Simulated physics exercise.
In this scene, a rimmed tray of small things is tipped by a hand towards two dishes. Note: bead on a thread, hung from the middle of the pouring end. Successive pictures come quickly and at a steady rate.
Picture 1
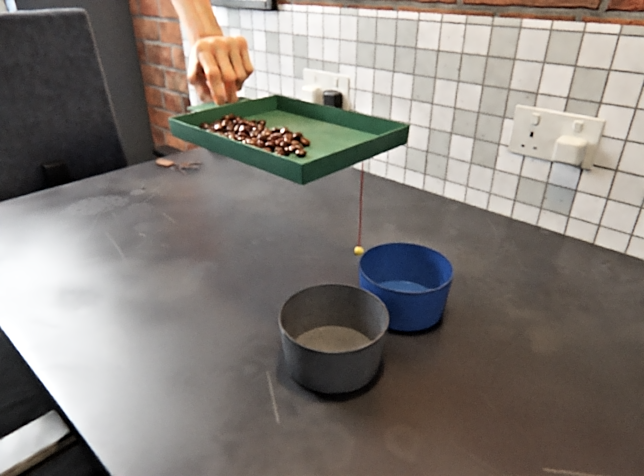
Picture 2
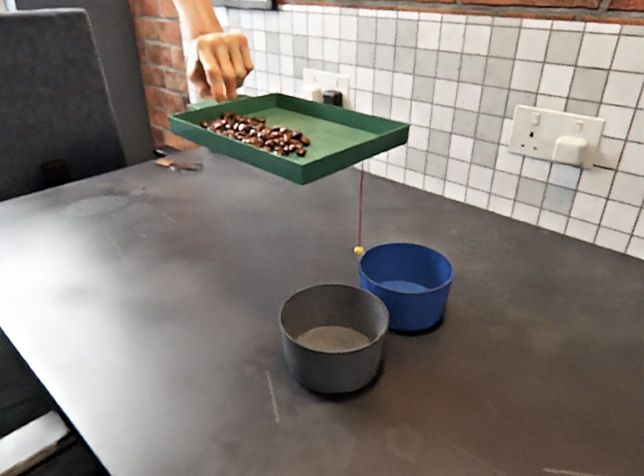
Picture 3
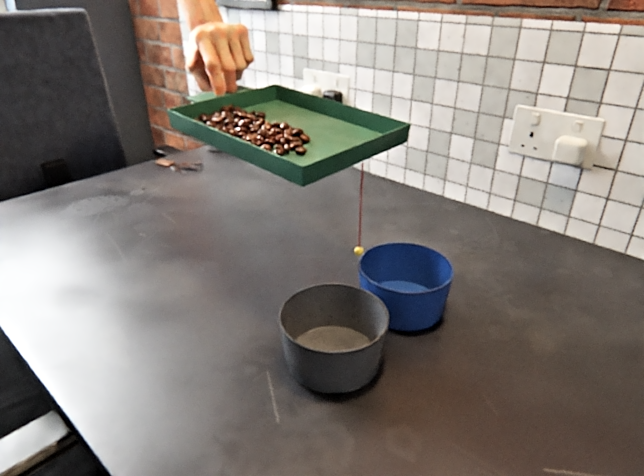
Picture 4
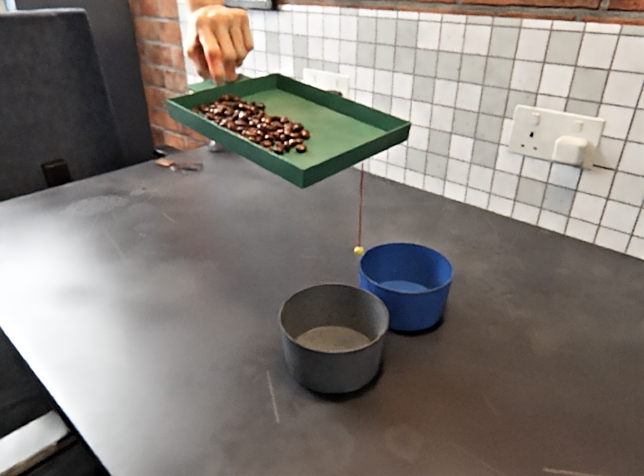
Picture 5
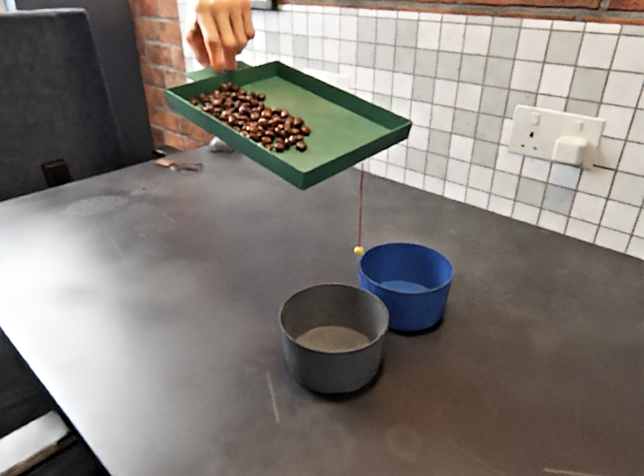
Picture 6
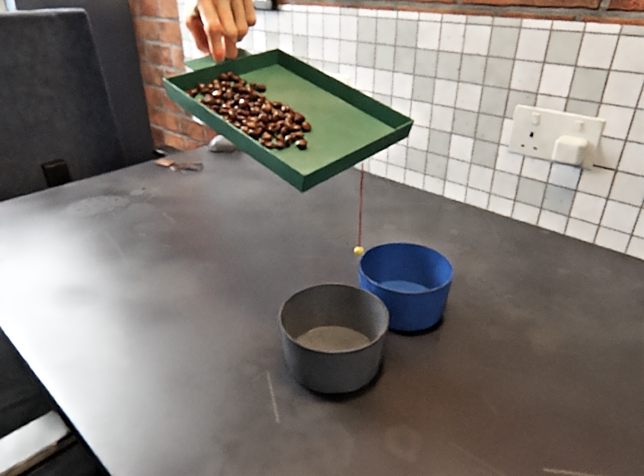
A green tray of small brown pieces tilts gradually in a hand above two dishes.
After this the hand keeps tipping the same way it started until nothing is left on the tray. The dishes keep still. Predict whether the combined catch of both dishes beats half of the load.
The dishes collect the majority.
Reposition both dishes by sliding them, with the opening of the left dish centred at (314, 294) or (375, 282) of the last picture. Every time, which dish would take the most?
In turn: The left dish; the left one.
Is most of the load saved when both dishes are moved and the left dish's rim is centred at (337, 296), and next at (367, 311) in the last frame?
Result, first place: Exceeding half; second place: Exceeding half.
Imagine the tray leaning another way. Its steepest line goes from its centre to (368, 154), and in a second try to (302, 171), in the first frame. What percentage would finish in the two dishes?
Well, 80 percent for one and then 70 percent for the other.
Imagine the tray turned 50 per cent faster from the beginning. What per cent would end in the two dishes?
Share: Roughly 90%.
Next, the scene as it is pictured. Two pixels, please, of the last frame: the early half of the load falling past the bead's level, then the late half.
First around (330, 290), afterwards around (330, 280).
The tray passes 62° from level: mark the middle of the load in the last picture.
In the last view the centre sits at roughly (314, 159).
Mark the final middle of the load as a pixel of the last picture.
The centre ends up roughly at (335, 349).
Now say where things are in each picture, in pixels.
In the first picture, corners of the pouring end at (302, 163) and (408, 125), level; middle of the load at (251, 136), flat chocolate drops; left dish at (375, 359); right dish at (444, 301); bead on its thread at (359, 251).
In the second picture, corners of the pouring end at (302, 163) and (408, 125), level; middle of the load at (251, 134).
In the third picture, corners of the pouring end at (303, 165) and (409, 124), tipped barely, lowest at the left corner; middle of the load at (251, 130).
In the fourth picture, corners of the pouring end at (303, 168) and (410, 122), tipped a little, lowest at the left corner; middle of the load at (251, 123).
In the fifth picture, corners of the pouring end at (304, 171) and (411, 121), tipped a little, lowest at the left corner; middle of the load at (251, 116).
In the sixth picture, corners of the pouring end at (305, 173) and (412, 120), tipped clearly, lowest at the left corner; middle of the load at (251, 110); left dish at (375, 359); right dish at (444, 301).
Soon, tray tipped steeply; nearly all on the tray; a stray few in the air.
A while on, tray tipped past a quarter turn; about half on the tray; about a quarter in the left dish; a stray few in the right dish; a stray few outside both; about a quarter in the air.
Towards the end, tray tipped past a quarter turn; most in the left dish; a stray few in the right dish; a small part outside both.
Finally, tray tipped past a quarter turn; most in the left dish; a stray few in the right dish; a small part outside both.
